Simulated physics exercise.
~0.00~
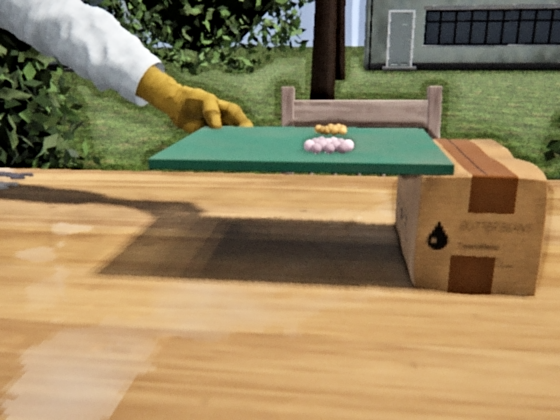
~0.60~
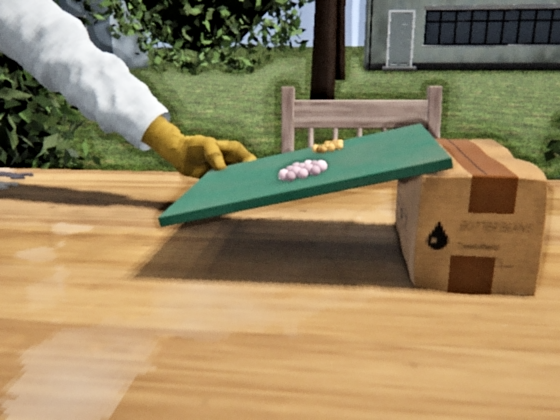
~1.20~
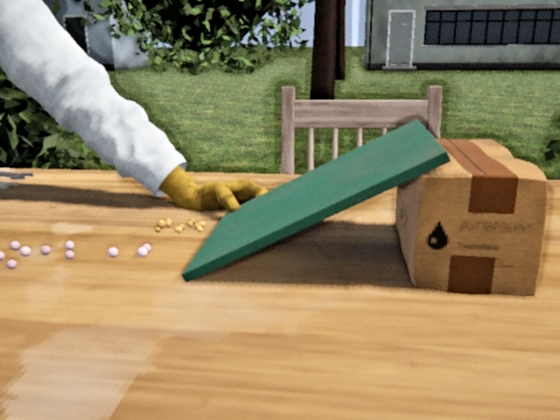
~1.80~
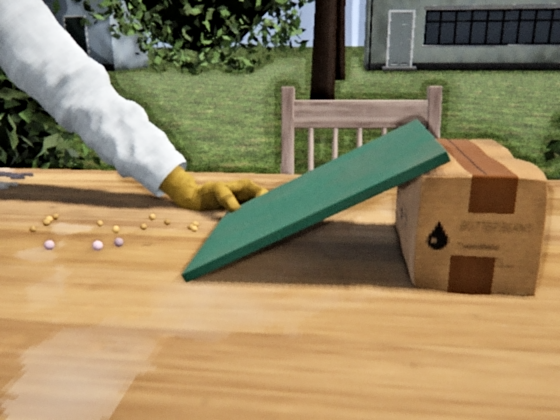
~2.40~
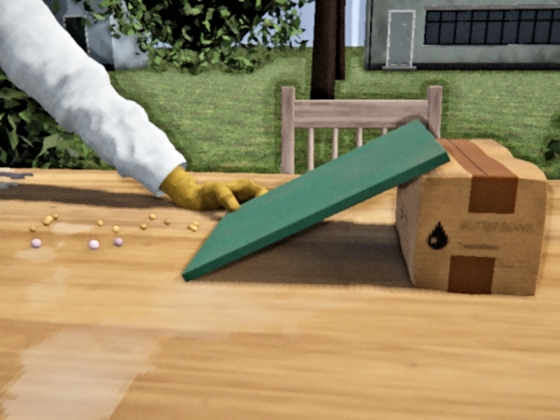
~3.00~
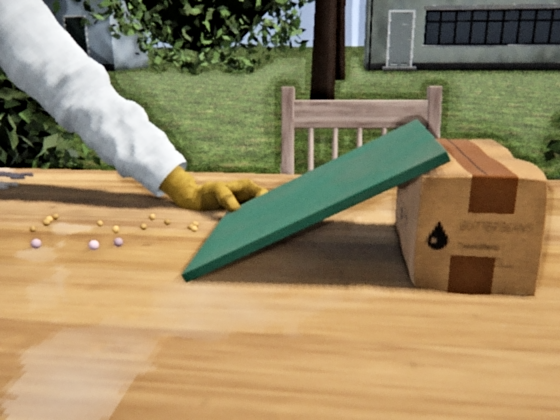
We see a gloved hand lower the left end of a green board propped on a cardboard box, sending small pink and orange pieces sliding off onto the wooden table, where a few pink ones and the scattered orange ones come to rest left of the tilted board.
